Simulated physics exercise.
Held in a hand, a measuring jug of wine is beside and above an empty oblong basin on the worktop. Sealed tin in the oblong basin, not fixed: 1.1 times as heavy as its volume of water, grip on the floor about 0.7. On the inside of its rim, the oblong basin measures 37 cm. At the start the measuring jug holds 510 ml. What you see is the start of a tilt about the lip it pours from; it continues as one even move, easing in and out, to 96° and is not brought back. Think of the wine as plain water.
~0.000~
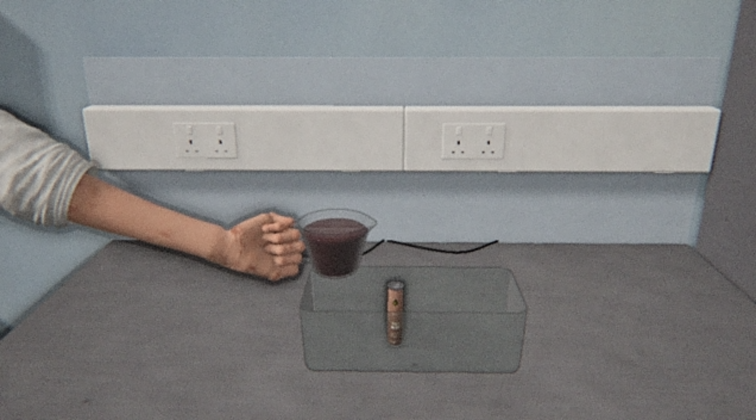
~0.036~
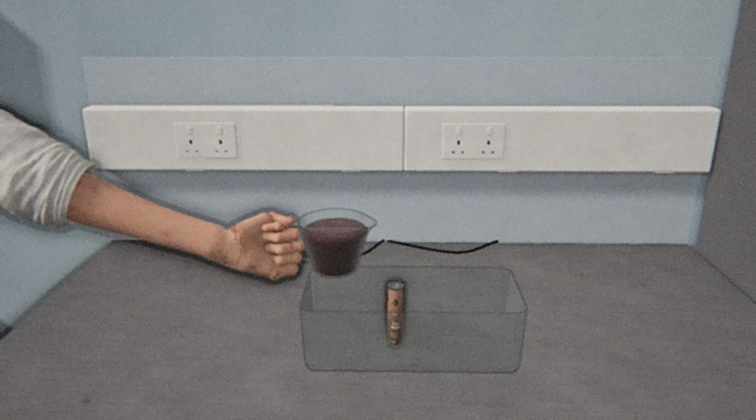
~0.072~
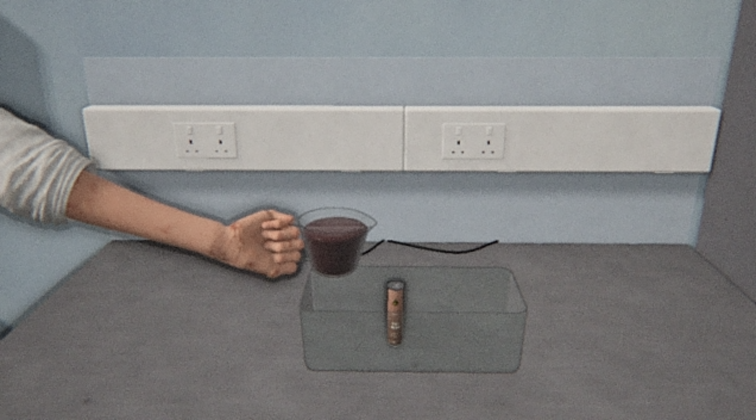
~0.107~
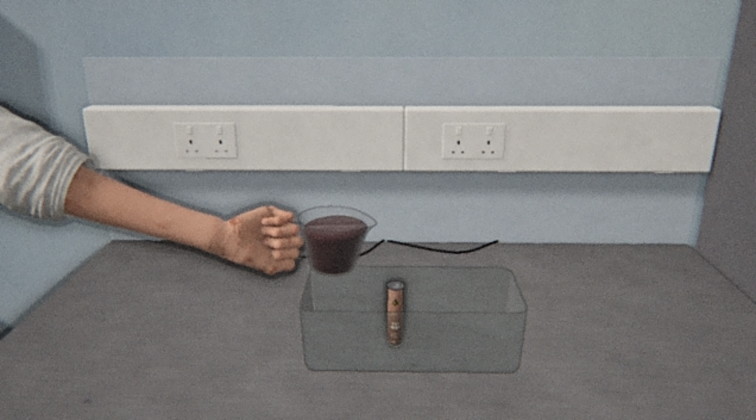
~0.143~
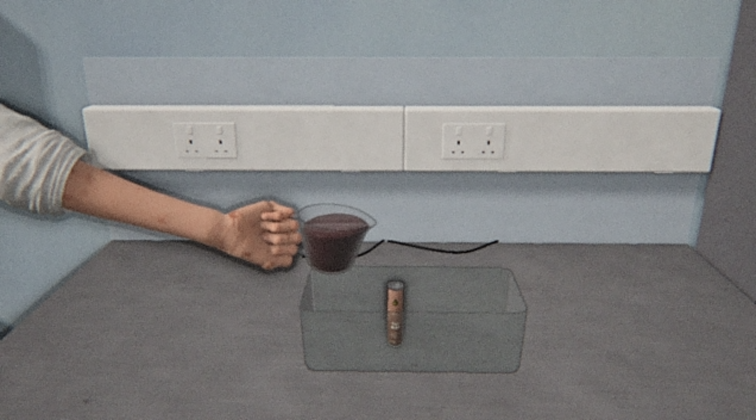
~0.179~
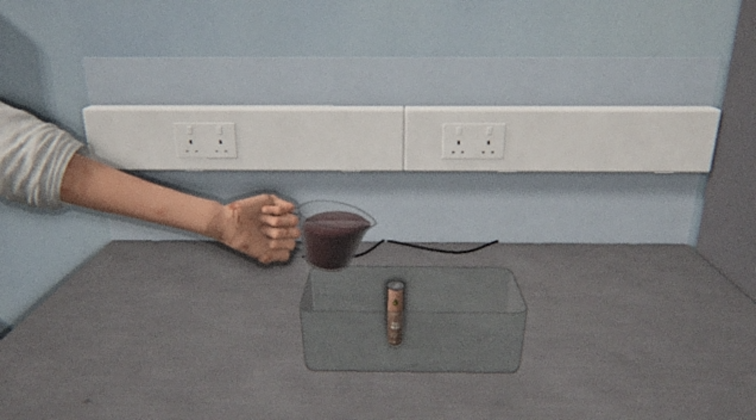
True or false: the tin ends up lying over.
False.
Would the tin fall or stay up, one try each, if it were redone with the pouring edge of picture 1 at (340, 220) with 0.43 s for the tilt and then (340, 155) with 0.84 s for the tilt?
Run one: It tumbles. Run two: It does not tip.
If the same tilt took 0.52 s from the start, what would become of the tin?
Then it holds its balance.
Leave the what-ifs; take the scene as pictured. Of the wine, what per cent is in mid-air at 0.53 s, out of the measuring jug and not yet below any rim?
Share: Roughly 28 per cent.
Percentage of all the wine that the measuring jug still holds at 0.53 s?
Some 70 per cent.
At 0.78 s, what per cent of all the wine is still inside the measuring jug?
Close to 12 in a hundred.
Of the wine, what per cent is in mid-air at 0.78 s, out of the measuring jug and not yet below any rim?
30 in a hundred, give or take.
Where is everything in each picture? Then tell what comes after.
It leans 0°; its right rim is at (377, 222); the wine meets the walls at (303, 227) and (368, 228); the oblong basin's rim runs from (306, 288) to (519, 290); the tin's top is at (396, 288), in the first frame.
It leans 0°; its right rim is at (377, 222); the wine meets the walls at (303, 227) and (368, 228), in the second frame.
It leans 2°; its right rim is at (377, 222); the wine meets the walls at (303, 226) and (368, 226), in the third frame.
It leans 4°; its right rim is at (377, 223); the wine meets the walls at (303, 225) and (369, 225), in the fourth frame.
It leans 7°; its right rim is at (377, 223); the wine meets the walls at (303, 224) and (369, 223), in the fifth frame.
It leans 10°; its right rim is at (377, 223); the wine meets the walls at (303, 222) and (371, 221), in the sixth frame.
By 0.53 s the tilt is 67° and 69 per cent is still to pour; the tin stands where it began.
By 0.78 s the tilt is 95° and 11 per cent is still to pour; the tin stands where it began.
By 1.05 s the tilt is 96° and 0 per cent is still to pour; the tin stands where it began.
By 1.34 s the tilt is 96° and 0 per cent is still to pour; the tin stands where it began.
At rest the tin stands where it began.
